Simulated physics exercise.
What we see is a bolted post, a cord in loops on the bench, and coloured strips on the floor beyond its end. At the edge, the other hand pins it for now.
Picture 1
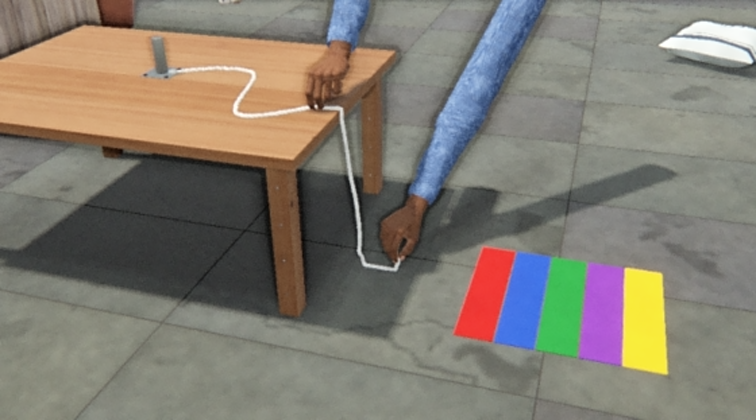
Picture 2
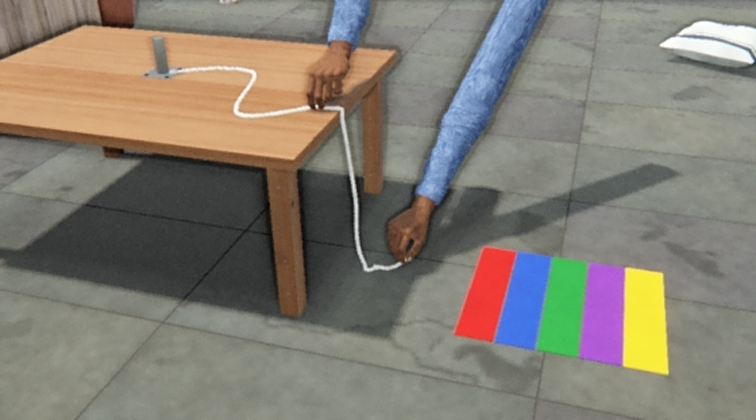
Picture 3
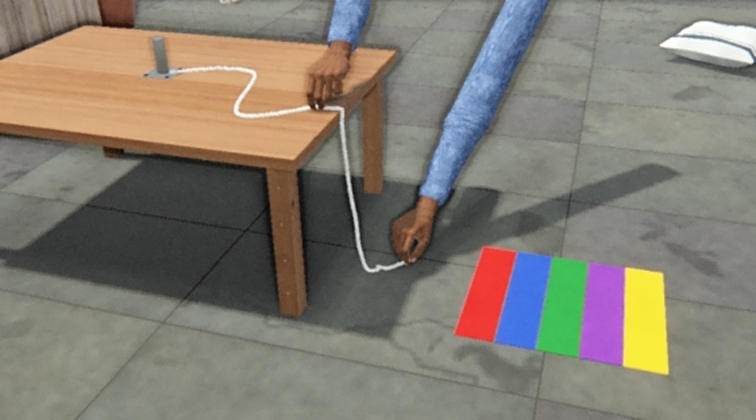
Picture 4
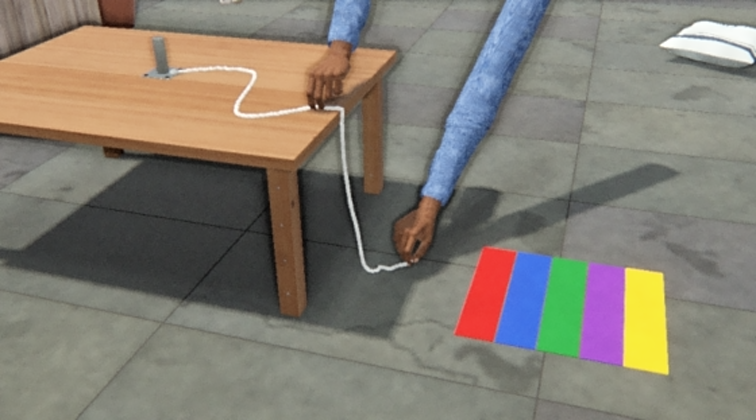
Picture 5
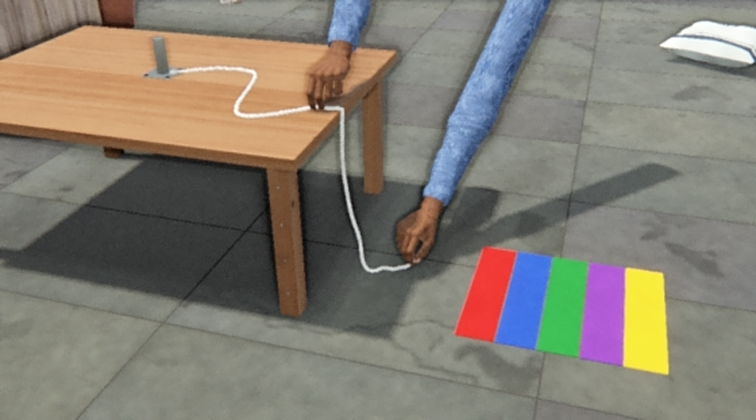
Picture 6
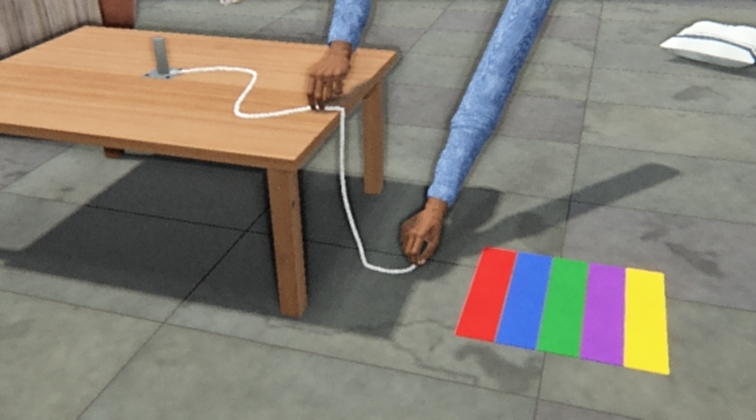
We see one hand pinning a white cord at the edge of a wooden table while another, near the floor, draws the cord's end slightly to the right, toward the coloured strips; the cord on the tabletop stays still.
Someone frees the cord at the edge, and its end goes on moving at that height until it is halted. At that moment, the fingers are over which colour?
Over the yellow one.
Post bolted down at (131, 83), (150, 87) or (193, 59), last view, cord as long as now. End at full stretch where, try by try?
Near (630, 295), (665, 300) and (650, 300).
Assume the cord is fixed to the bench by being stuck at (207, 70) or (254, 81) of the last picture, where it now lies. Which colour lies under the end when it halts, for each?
Colour per try: Yellow / purple.
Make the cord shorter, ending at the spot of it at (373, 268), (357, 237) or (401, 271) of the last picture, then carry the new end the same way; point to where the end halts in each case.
Roughly (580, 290), (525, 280), (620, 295).
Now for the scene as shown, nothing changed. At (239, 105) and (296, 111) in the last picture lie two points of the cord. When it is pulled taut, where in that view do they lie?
First one: (330, 99); second one: (404, 139).
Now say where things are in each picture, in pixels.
The first picture shows end (398, 259); red (478, 320); blue (518, 327); green (559, 334); purple (601, 342); yellow (645, 350).
The second picture shows end (405, 260); cord through (210, 69) (254, 80) (236, 112) (320, 108) (352, 177) (359, 249).
The third picture shows end (409, 260).
The fourth picture shows end (412, 261); cord through (210, 69) (254, 81) (237, 112) (320, 108) (346, 177) (361, 249).
The fifth picture shows end (414, 261).
The sixth picture shows end (419, 262); cord through (210, 69) (254, 81) (237, 112) (320, 108) (342, 177) (361, 248).
A little later, end near (578, 287); over green.
Next, end near (623, 295); over purple.
When it is tight, end near (651, 299); over yellow. It gets as far as the yellow strip.
